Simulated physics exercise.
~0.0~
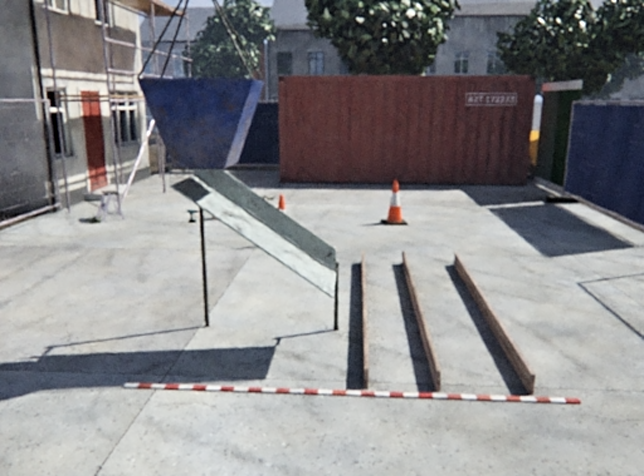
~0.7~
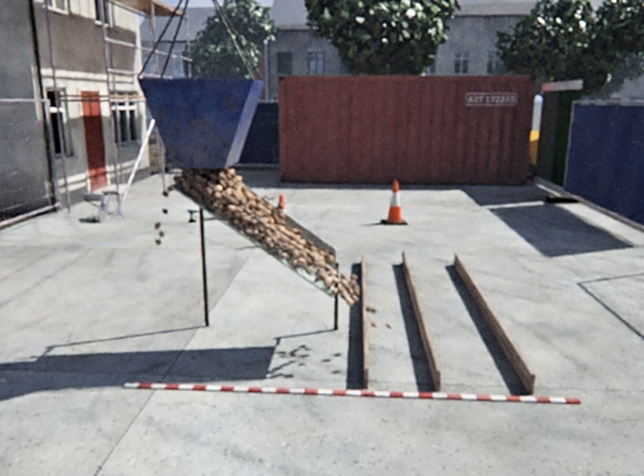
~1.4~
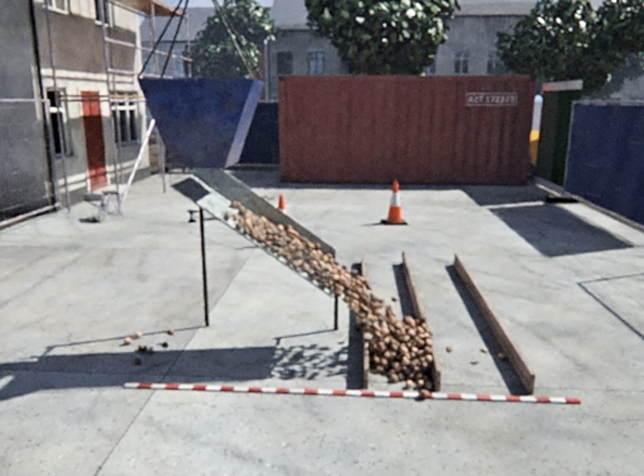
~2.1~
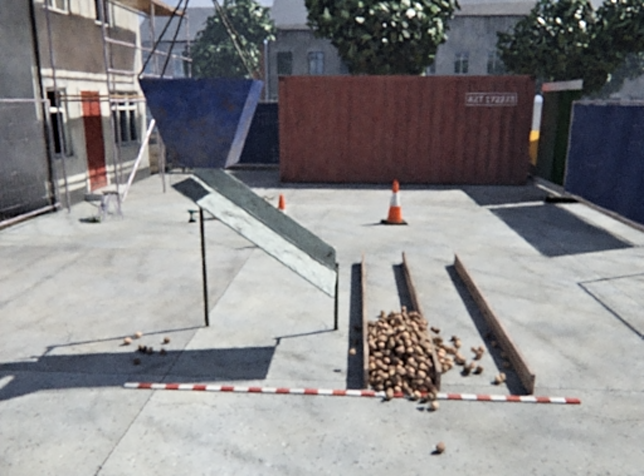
A big blue skip hung still above a sloping steel chute as brown stones poured out, slid down to the right and piled up mostly in the left bay between the planks, with a few spilling into the right bay and onto the ground.
